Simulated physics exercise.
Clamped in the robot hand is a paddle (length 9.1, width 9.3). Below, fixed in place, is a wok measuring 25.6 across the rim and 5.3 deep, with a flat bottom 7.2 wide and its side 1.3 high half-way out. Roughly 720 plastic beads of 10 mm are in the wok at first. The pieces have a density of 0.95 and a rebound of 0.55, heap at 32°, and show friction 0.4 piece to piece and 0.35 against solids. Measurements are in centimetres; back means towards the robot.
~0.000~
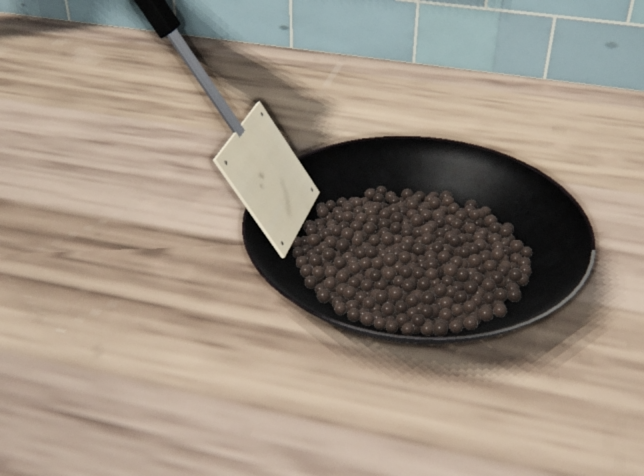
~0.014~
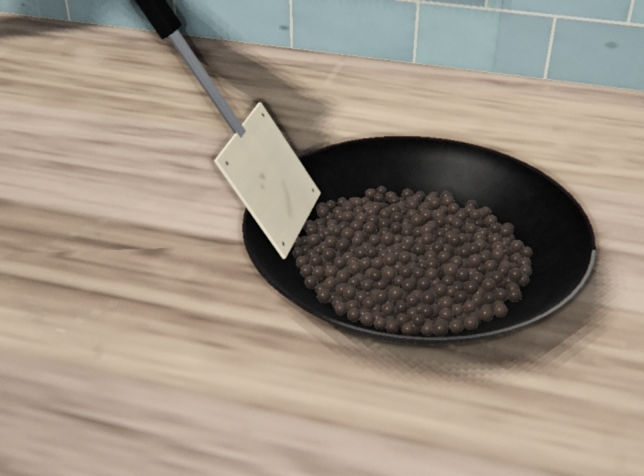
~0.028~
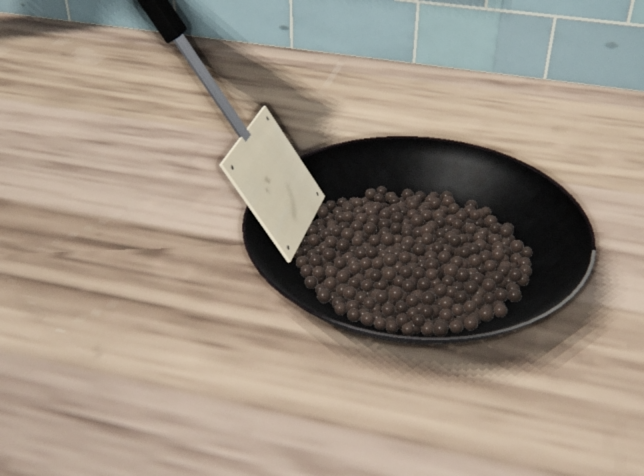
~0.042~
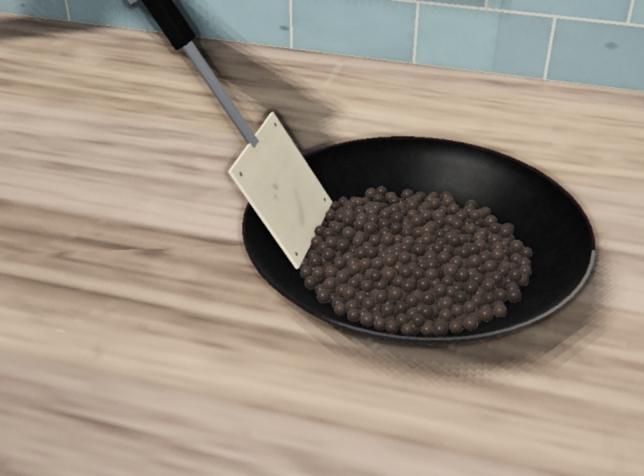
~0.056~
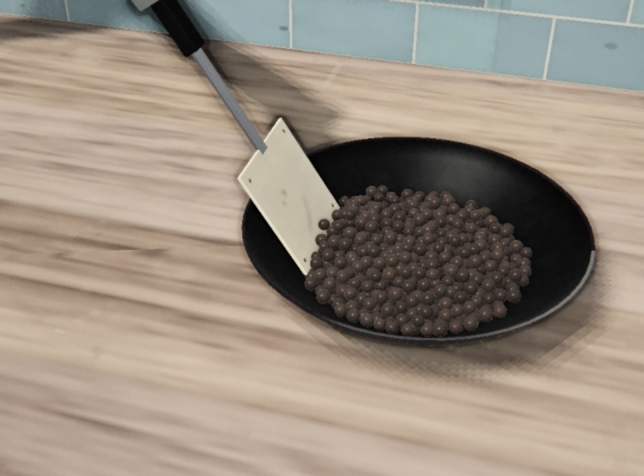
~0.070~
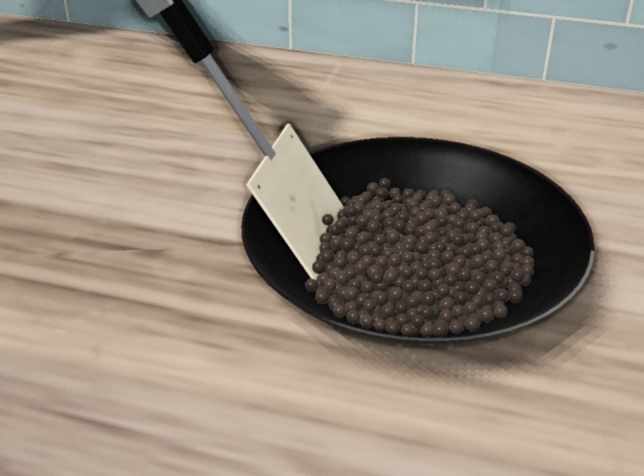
On a wood-grain counter by blue tiles, a pale paddle sliding right and down into dark beads in a black wok, nudging them slightly.
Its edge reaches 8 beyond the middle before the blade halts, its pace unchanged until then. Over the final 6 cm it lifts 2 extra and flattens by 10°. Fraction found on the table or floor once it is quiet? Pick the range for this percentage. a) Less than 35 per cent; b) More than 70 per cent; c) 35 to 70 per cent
Less than 35 per cent (a).
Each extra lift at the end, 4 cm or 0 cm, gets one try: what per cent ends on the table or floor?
You'd get some 20 per cent with the first setting and some 25 per cent with the second.
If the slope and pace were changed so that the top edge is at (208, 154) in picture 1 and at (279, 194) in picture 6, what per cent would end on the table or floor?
I'd put it at roughly 50 per cent.
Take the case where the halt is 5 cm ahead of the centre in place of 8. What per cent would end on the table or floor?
Roughly 0 %.
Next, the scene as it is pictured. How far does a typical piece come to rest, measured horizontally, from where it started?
About 7 cm.
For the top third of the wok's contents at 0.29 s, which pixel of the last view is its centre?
The middle lies somewhere about (525, 238).
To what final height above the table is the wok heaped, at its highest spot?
About 6.5 centimetres.
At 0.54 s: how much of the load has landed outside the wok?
Share at that moment: About 25 %.
By 0.18 s, sloping 57°, highest piece 5 above the table; 723 in the wok.
By 0.29 s, sloping 53°, highest piece 7 above the table; 722 in the wok, 1 on the blade or in flight.
By 0.54 s, sloping 47°, highest piece 7 above the table; 551 in the wok, 163 on the table or floor, 9 on the blade or in flight.
By 1.59 s, sloping 47°, highest piece 6 above the table; 547 in the wok, 176 on the table or floor.
Final count, 547 in the wok, 176 on the table or floor. That is 24 % on the table or floor.
